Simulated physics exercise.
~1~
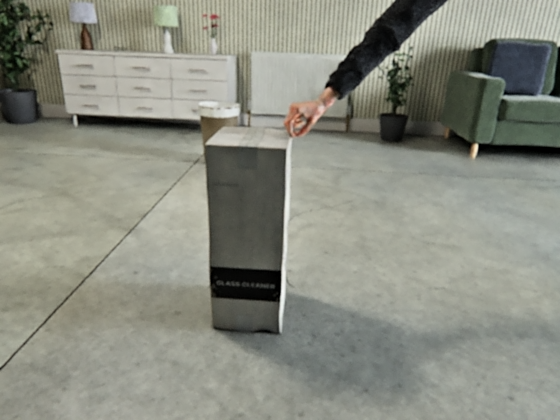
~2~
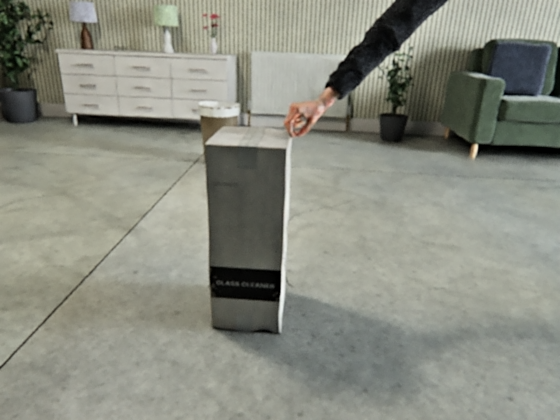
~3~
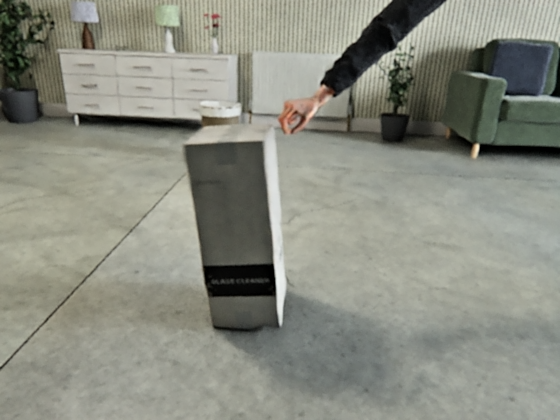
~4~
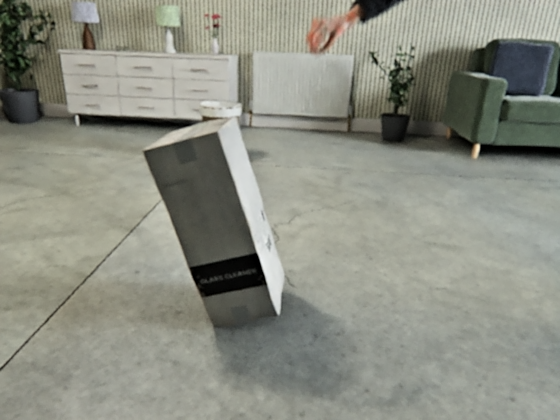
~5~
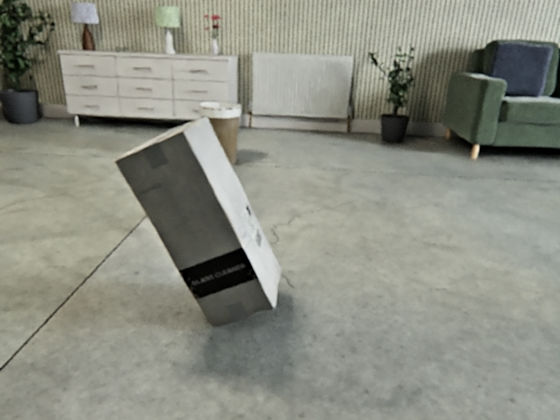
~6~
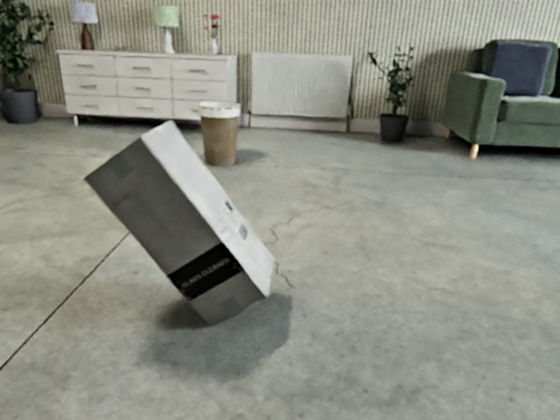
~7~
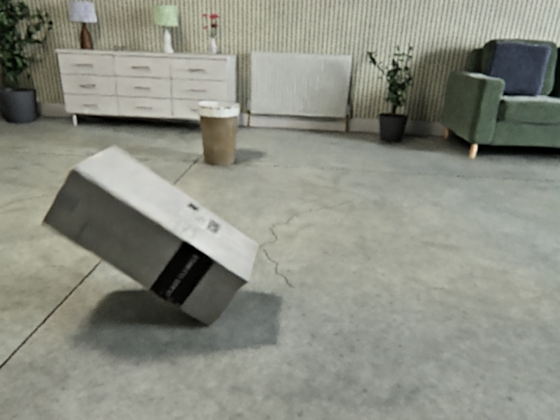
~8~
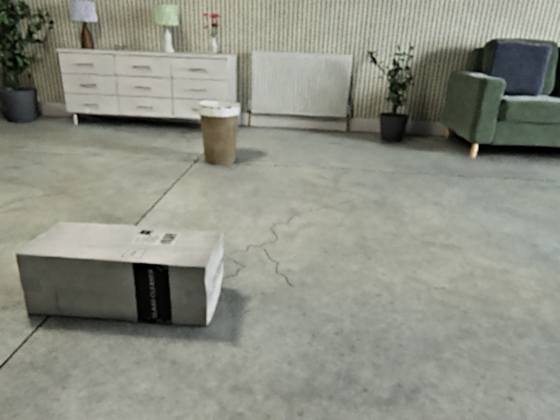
A tall white parcel with a black band near its base stands upright on a grey concrete floor, with a hand reaching in from the upper right to touch its top. The hand shoves it to the left, then lets go and draws back out of view. The parcel leans left and keeps tipping, uncovering a brown bin behind it, with a pale dresser and a green sofa farther back. It tilts more and more steeply, its top swinging down toward the floor. Finally it topples completely and lies on its side at the left.
